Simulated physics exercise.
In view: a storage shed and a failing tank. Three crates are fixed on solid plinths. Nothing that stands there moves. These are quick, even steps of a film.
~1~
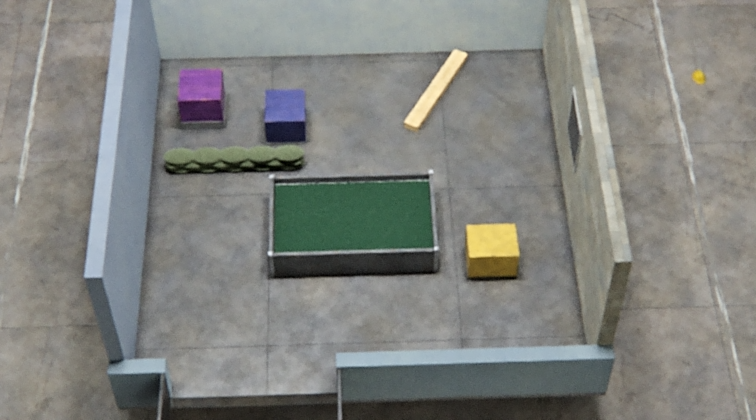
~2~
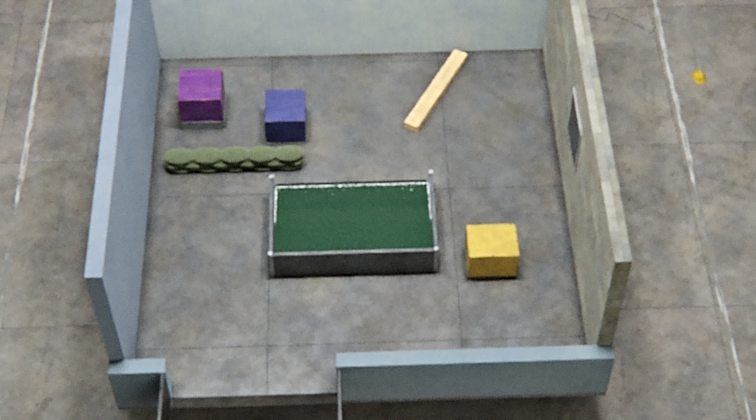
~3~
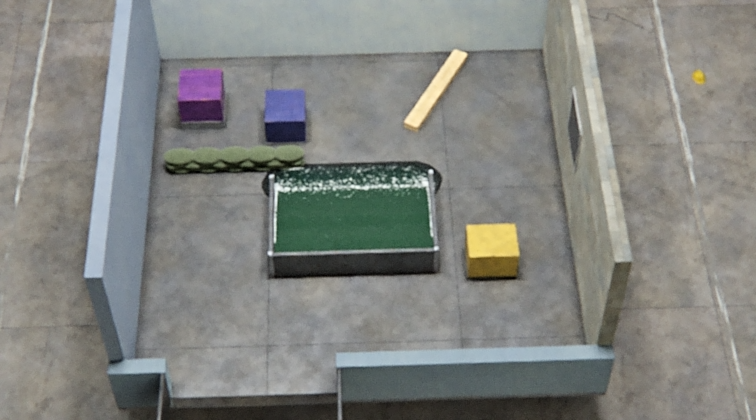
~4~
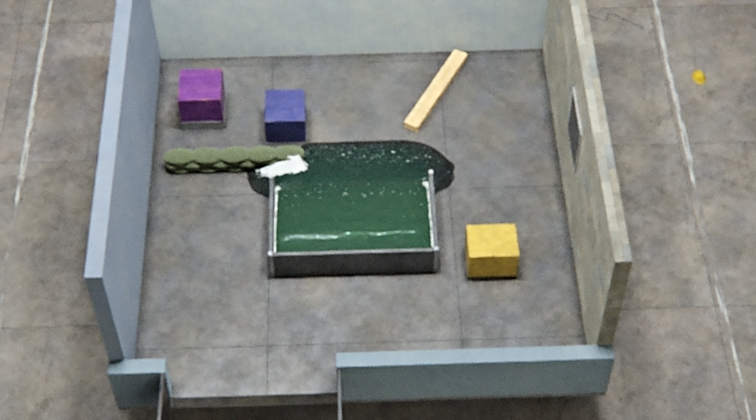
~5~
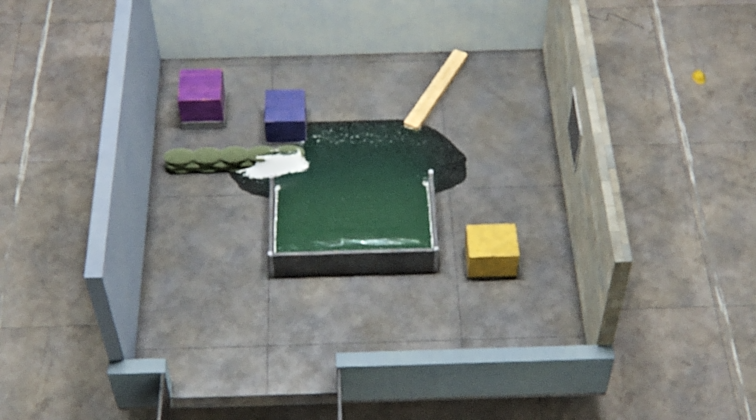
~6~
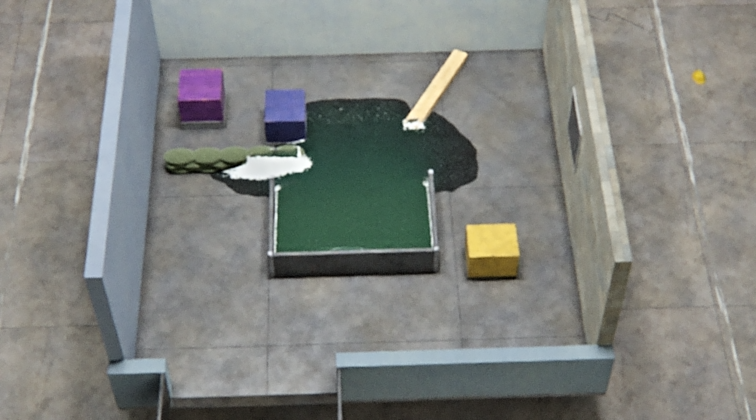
To begin with, a rectangular tank of dark green liquid stands whole and still among coloured blocks in a walled enclosure. Its far side then gives way, and liquid pours out across the floor behind it. The dark pool spreads farther back, foaming white against the green barrier, and reaches the blue block and wooden plank.
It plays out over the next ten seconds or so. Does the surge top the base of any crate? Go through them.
One by one: The blue crate is wetted; the yellow crate is wetted; the purple crate escapes dry.
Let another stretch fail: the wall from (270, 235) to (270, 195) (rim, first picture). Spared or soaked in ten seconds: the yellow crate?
Then: Yellow crate keeps dry.
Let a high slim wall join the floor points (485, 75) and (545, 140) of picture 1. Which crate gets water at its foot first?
First comes the blue one.
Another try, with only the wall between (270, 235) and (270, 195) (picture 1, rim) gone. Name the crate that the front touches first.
That is the purple-painted one.
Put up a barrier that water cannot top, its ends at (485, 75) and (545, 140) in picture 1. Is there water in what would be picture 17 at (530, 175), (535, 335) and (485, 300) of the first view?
One after the other: Not flooded, no water, not flooded.
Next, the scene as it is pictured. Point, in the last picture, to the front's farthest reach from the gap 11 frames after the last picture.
I would point to (538, 56).
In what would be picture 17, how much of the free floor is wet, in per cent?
Some 40 per cent.
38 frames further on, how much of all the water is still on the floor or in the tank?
Near 100 in a hundred.
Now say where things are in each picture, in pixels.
The first picture shows the water tank at (352, 216) is whole and still.
In the second picture, the front is at a hidden place, out from the gap on the water tank's far side.
In the third picture, the front is at (435, 177), out from the gap on the water tank's far side.
In the fourth picture, the front is at (254, 174), out from the gap on the water tank's far side.
In the fifth picture, the front is at (237, 174), out from the gap on the water tank's far side.
In the sixth picture, the front is at (215, 175), out from the gap on the water tank's far side.
A moment on, water covers 25 % of the floor; the blue crate water round its plinth, the yellow crate not reached, the purple crate not reached.
Next, water covers 40 % of the floor; the blue crate water round its plinth, the yellow crate not reached, the purple crate not reached.
Then, water covers 50 % of the floor; the blue crate water round its plinth, the yellow crate not reached, the purple crate water round its plinth.
Later, water covers 65 % of the floor; the blue crate water round its plinth, the yellow crate water round its plinth, the purple crate water round its plinth.
In the end, water covers 85 % of the floor; the blue crate was topped, the yellow crate was topped, the purple crate stayed above the water.
